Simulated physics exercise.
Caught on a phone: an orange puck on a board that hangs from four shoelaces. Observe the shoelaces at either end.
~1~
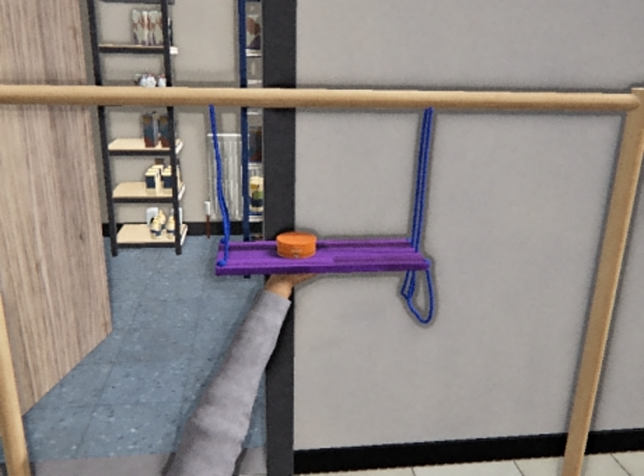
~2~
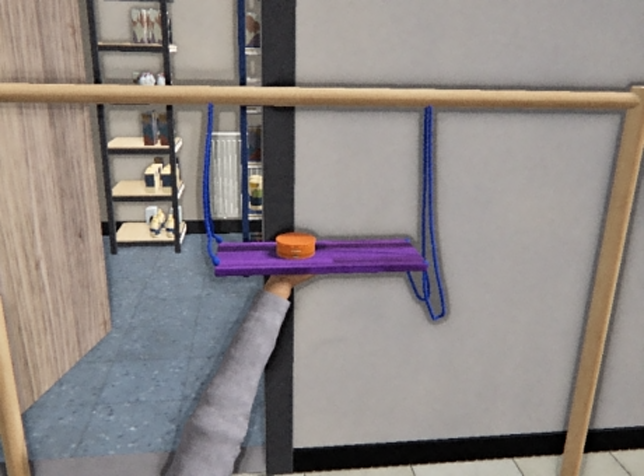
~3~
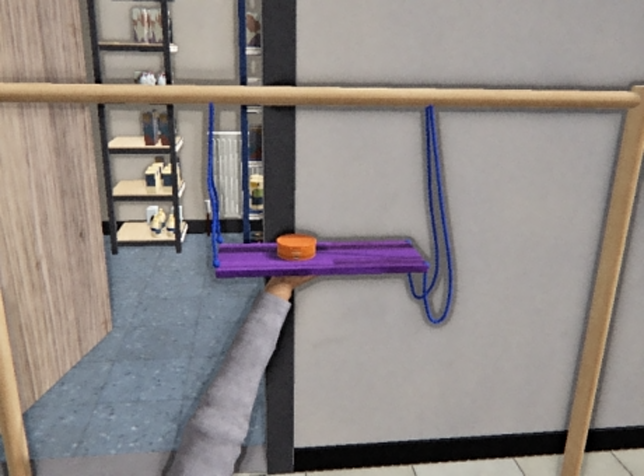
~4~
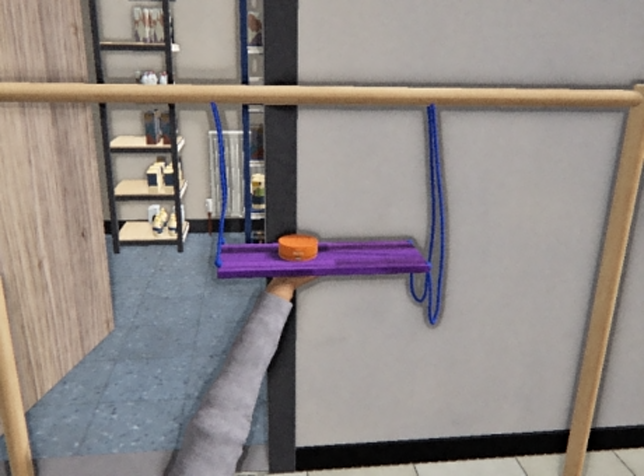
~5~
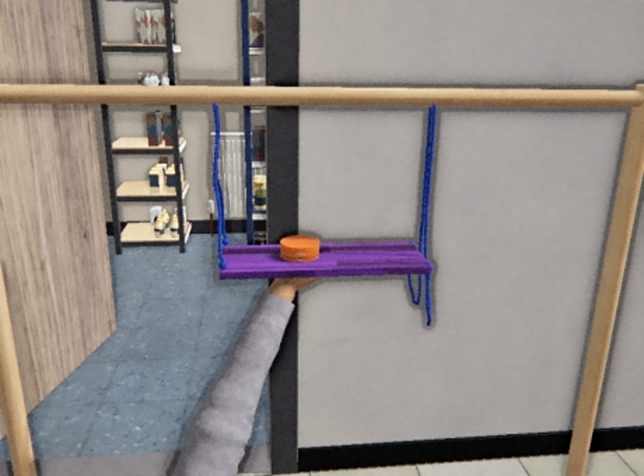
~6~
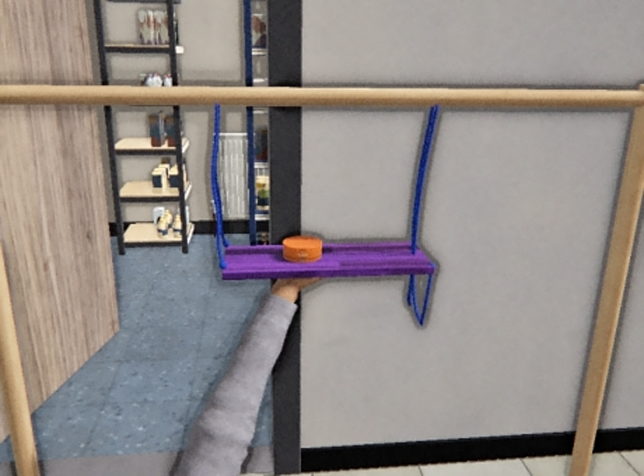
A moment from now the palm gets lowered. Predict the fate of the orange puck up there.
Prediction: It leaves by the right end.
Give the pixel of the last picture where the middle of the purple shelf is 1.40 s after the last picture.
Approx. position: (318, 316).
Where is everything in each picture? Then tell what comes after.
In the first frame, orange puck (296, 245); purple shelf (324, 270).
In the second frame, orange puck (296, 246).
In the third frame, orange puck (296, 247).
In the fourth frame, orange puck (298, 248); purple shelf (326, 272).
In the fifth frame, orange puck (300, 249).
In the sixth frame, orange puck (303, 249); purple shelf (331, 274); left shoelaces almost straight; right shoelaces slack, hanging in a loop.
Then, 0.78 s on from there, board tipped 31° down to the right; puck on the floor.
Then, 1.40 s on from there, board tipped 43° down to the right; puck on the floor.
In the end, board tipped 43° down to the right; puck on the floor. The orange puck tumbles from the right end.
